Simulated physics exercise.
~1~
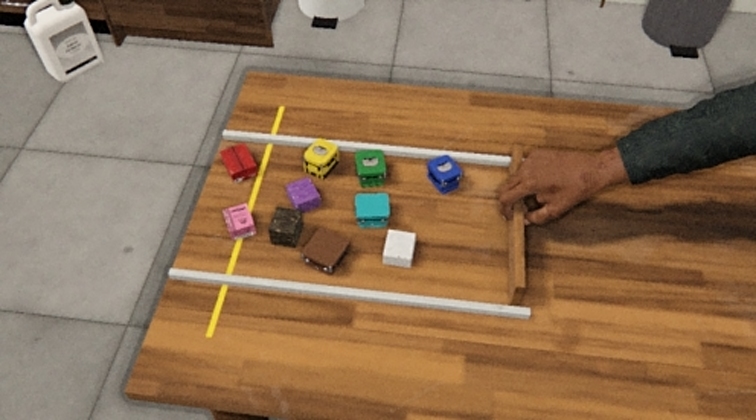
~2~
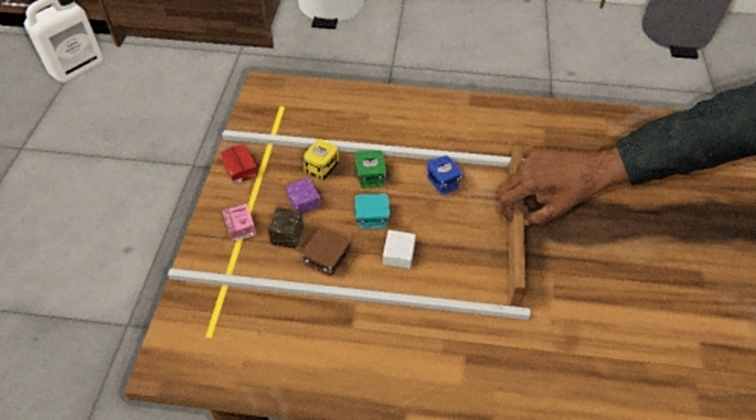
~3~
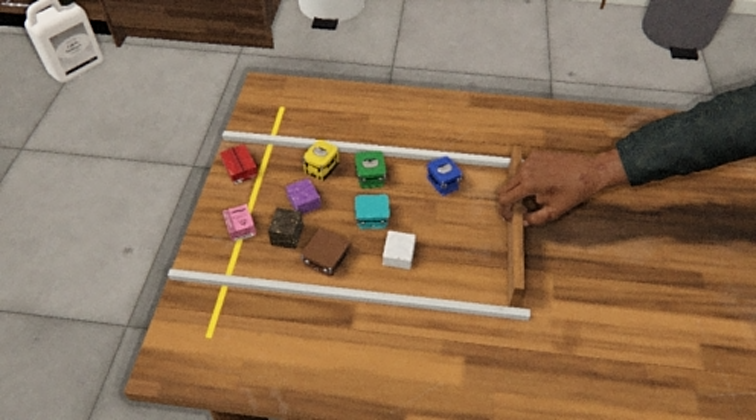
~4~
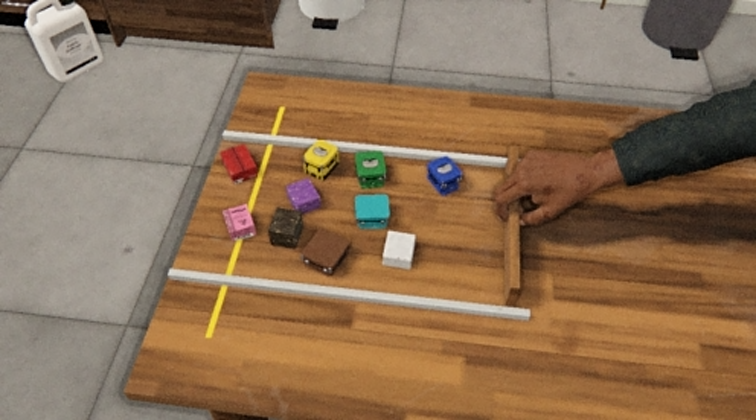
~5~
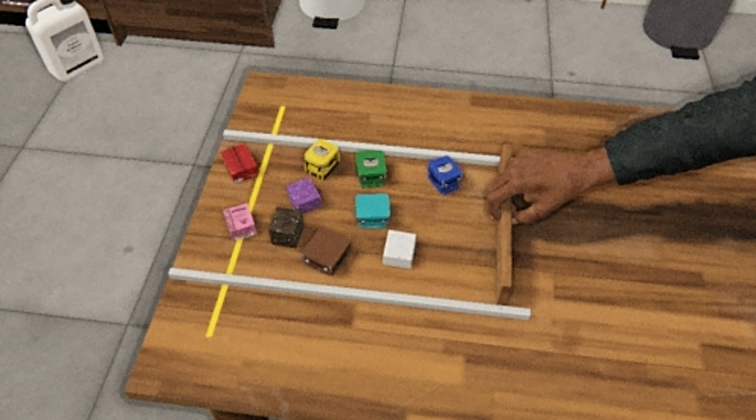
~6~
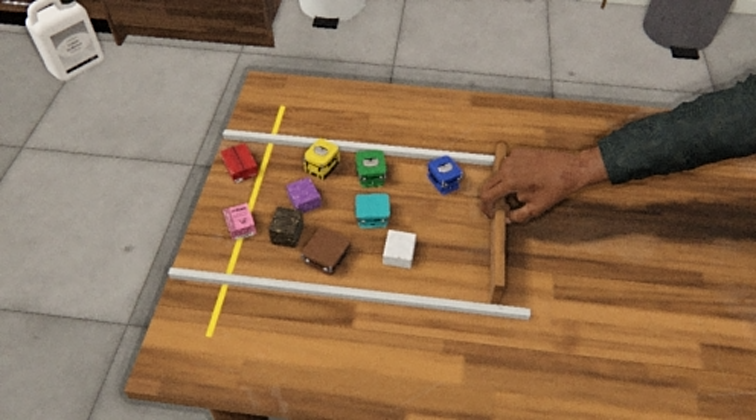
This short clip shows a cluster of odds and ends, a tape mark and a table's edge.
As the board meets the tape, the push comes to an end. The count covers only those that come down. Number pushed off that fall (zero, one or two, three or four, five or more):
Three or four.
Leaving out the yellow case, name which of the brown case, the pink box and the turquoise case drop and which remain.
Brown case: Still there. Pink box: Over the edge. Turquoise case: Still there.
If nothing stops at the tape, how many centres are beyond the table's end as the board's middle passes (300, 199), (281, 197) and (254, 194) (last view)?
0, 1 and 3.
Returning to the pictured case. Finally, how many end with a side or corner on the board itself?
Counting them up gives 3.
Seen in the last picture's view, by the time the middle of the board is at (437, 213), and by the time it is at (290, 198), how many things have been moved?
By then 1, and later 10.
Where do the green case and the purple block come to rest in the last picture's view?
First at (228, 153); second at (215, 178).
A little later, none off yet; red box at rest near (240, 163); pink box at rest near (240, 222); black block at rest near (287, 227).
Next, none off yet; red box at rest near (240, 163); pink box shifted about its own width near (227, 213); black block shifted about its own width near (260, 218).
When it is over, the number that fall off is three or four; down, yellow case, pink box and red box.
